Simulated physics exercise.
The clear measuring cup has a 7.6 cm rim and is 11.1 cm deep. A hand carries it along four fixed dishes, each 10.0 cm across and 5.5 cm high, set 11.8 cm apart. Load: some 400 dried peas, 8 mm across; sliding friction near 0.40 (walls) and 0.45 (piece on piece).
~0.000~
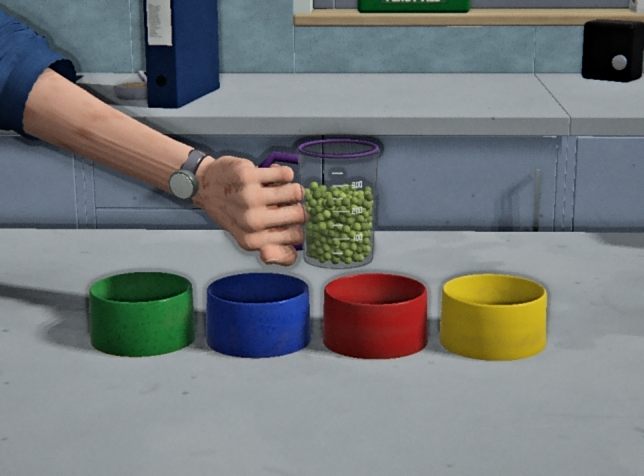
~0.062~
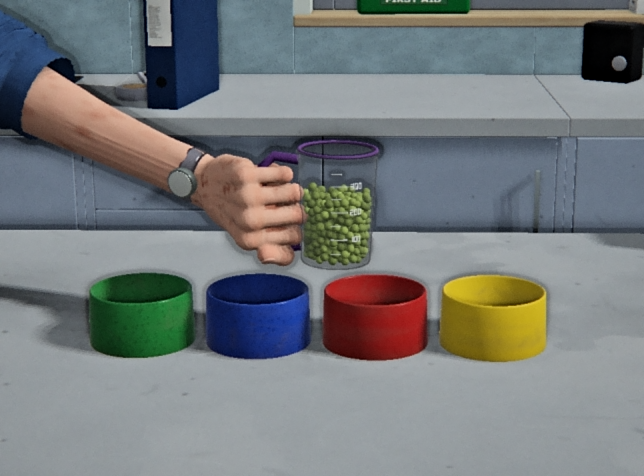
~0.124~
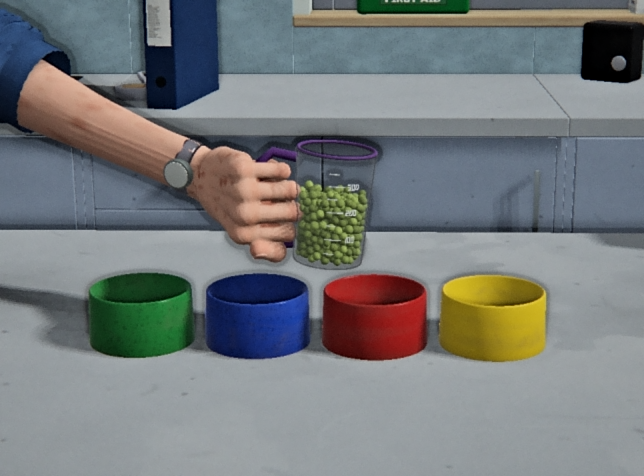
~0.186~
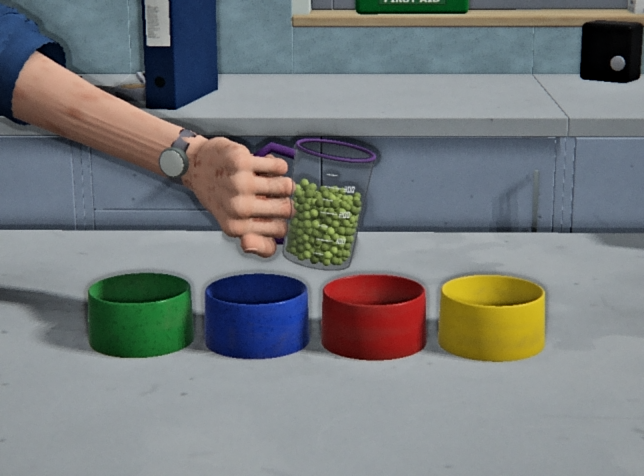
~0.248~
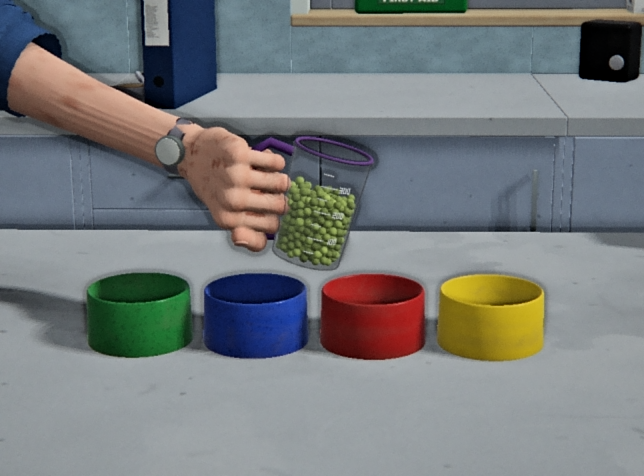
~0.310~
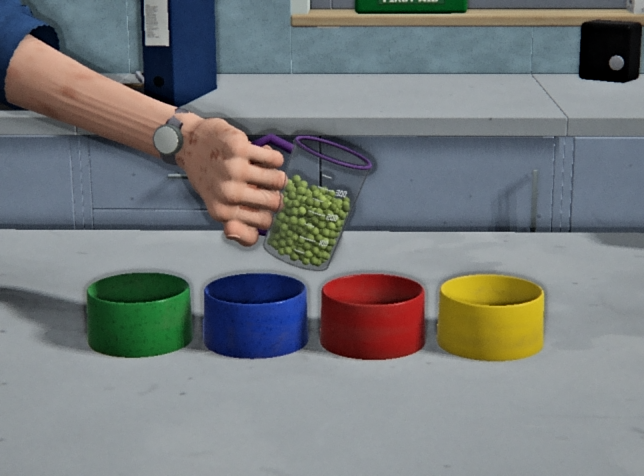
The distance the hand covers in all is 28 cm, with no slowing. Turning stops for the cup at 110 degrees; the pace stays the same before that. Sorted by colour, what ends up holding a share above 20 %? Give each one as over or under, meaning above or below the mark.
Red: Under, blue: Over, green: Under, yellow: Under, counter: Under.
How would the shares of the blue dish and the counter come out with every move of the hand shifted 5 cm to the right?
After the change, blue takes 20 while the counter takes 30.
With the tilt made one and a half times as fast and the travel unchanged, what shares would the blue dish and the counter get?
Blue 40, counter 40.
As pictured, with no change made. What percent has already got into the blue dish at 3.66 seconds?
Estimate to date: Some 100 %.
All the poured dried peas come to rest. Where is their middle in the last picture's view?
Somewhere near (256, 318) in the last picture.
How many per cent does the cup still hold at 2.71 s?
It works out to about 0 per cent of the load.
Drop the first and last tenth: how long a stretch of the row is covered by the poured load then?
Spread: Around 6 cm.
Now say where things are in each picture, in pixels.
The first frame shows cup at (338, 204), tilt 0 degrees, lip at (377, 149), moved 0.0 cm; middle of the pieces at (334, 221); yellow dish at (494, 290); red dish at (375, 289); blue dish at (258, 288); green dish at (141, 288).
The second frame shows cup at (337, 205), tilt 1 degrees, lip at (377, 151), moved 0.1 cm; middle of the pieces at (332, 222).
The third frame shows cup at (332, 205), tilt 5 degrees, lip at (376, 153), moved 0.5 cm; middle of the pieces at (327, 221).
The fourth frame shows cup at (326, 205), tilt 10 degrees, lip at (374, 157), moved 1.1 cm; middle of the pieces at (319, 221).
The fifth frame shows cup at (320, 204), tilt 15 degrees, lip at (372, 161), moved 1.6 cm; middle of the pieces at (311, 219).
The sixth frame shows cup at (314, 205), tilt 20 degrees, lip at (370, 166), moved 2.1 cm; middle of the pieces at (305, 219); yellow dish at (491, 291); red dish at (373, 290); blue dish at (255, 289); green dish at (138, 288). The cup turns about 80 degrees a second and travels 8 cm a second.
Then, at 1.75 s, tilt 110 degrees; cup holds 35 %, blue 60 %.
Then, at 2.71 s, tilt 110 degrees; cup holds 0 %, blue 100 %.
After 3.66 s, tilt 110 degrees; cup holds 0 %, blue 100 %.
At rest (4.0 s), red 0 %, blue 100 %, green 0 %, yellow 0 %, counter 0 %.
